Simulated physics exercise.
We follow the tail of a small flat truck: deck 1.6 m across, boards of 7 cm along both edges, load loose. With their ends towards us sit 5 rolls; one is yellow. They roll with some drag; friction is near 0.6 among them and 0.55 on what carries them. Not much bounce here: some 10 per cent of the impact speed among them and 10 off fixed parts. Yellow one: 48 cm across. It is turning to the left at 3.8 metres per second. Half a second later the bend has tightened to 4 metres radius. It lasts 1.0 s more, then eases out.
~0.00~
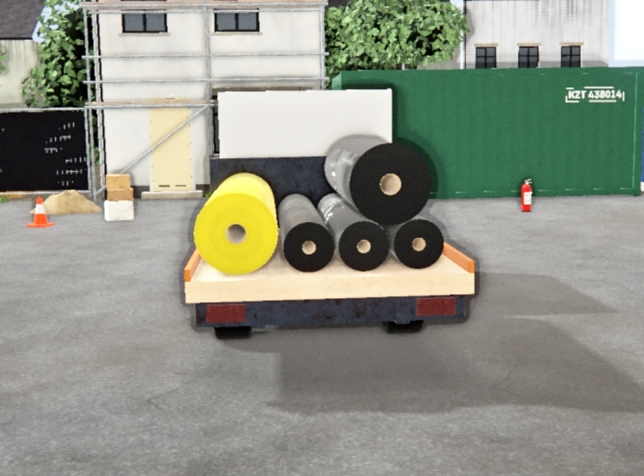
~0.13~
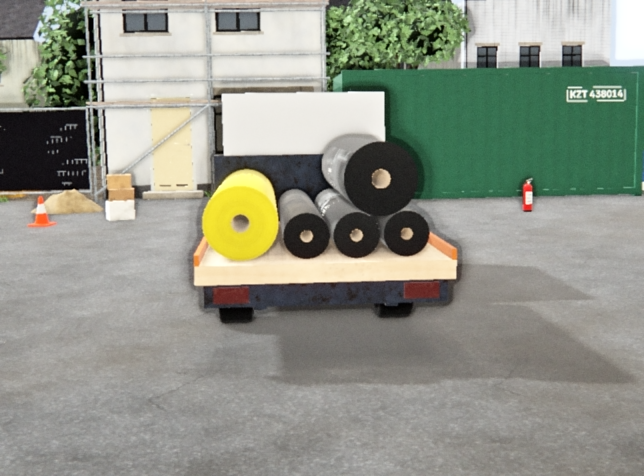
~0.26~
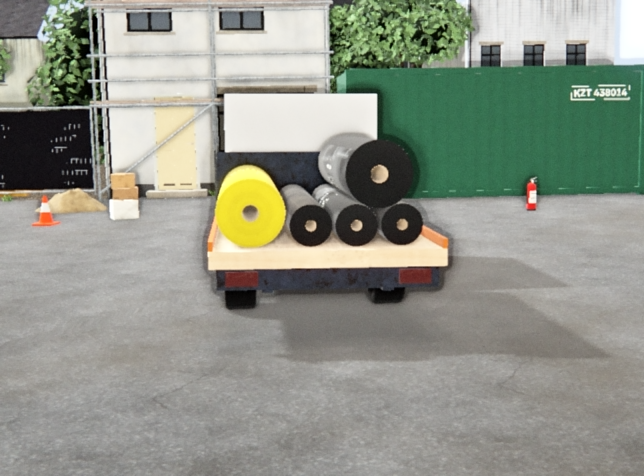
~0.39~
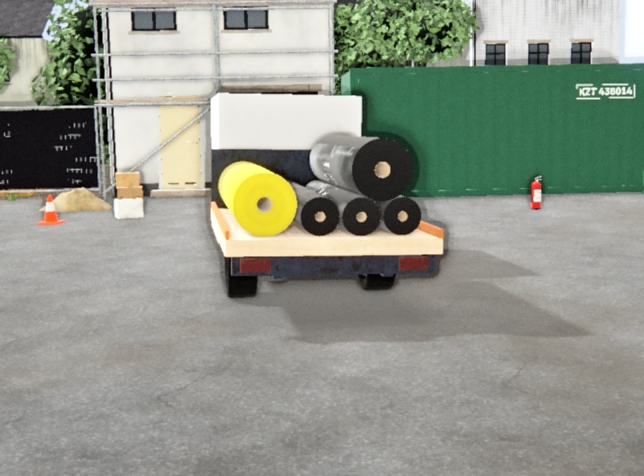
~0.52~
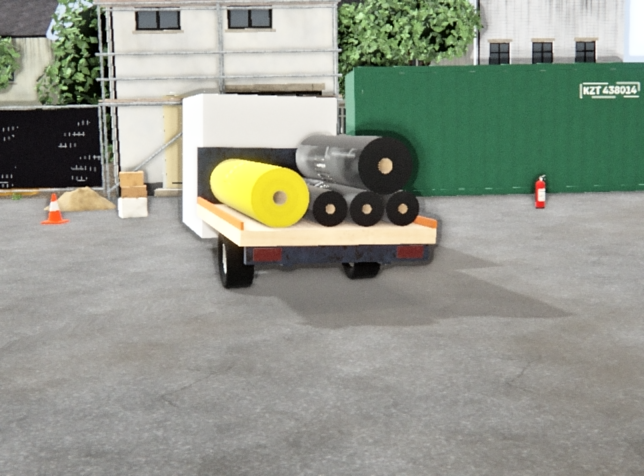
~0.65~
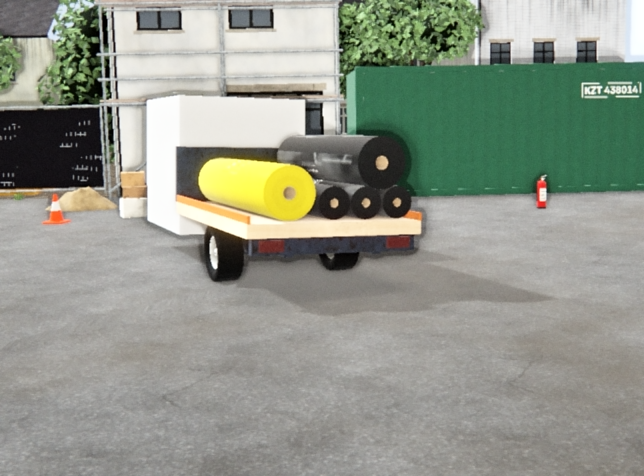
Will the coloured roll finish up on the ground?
No.
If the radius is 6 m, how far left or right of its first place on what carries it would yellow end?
It would end about 25 cm to the right of where it began.
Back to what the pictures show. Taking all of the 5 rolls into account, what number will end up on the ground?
Count: 1.
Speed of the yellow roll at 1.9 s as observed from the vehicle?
Around 0.0 m/s.
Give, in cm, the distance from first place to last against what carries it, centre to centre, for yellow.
For yellow, 25.
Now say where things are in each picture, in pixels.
Yellow (236, 234); 4 of the 5 make up the bottom layer, in the first picture.
Yellow (240, 224); the deck is level, in the second picture.
Yellow (250, 214); the deck slopes 1° down to the right, in the third picture.
Yellow (265, 205); the deck slopes 2° down to the right, in the fourth picture.
Yellow (280, 198); the deck slopes 3° down to the right, in the fifth picture.
Yellow (290, 193); the deck slopes 3° down to the right, in the sixth picture.
Then, 1.9 s in, yellow is on the deck, 55 cm from the left edge; 1 gone from the deck.
In the end (3.5 s), yellow is on the deck, 55 cm from the left edge; 1 gone from the deck.
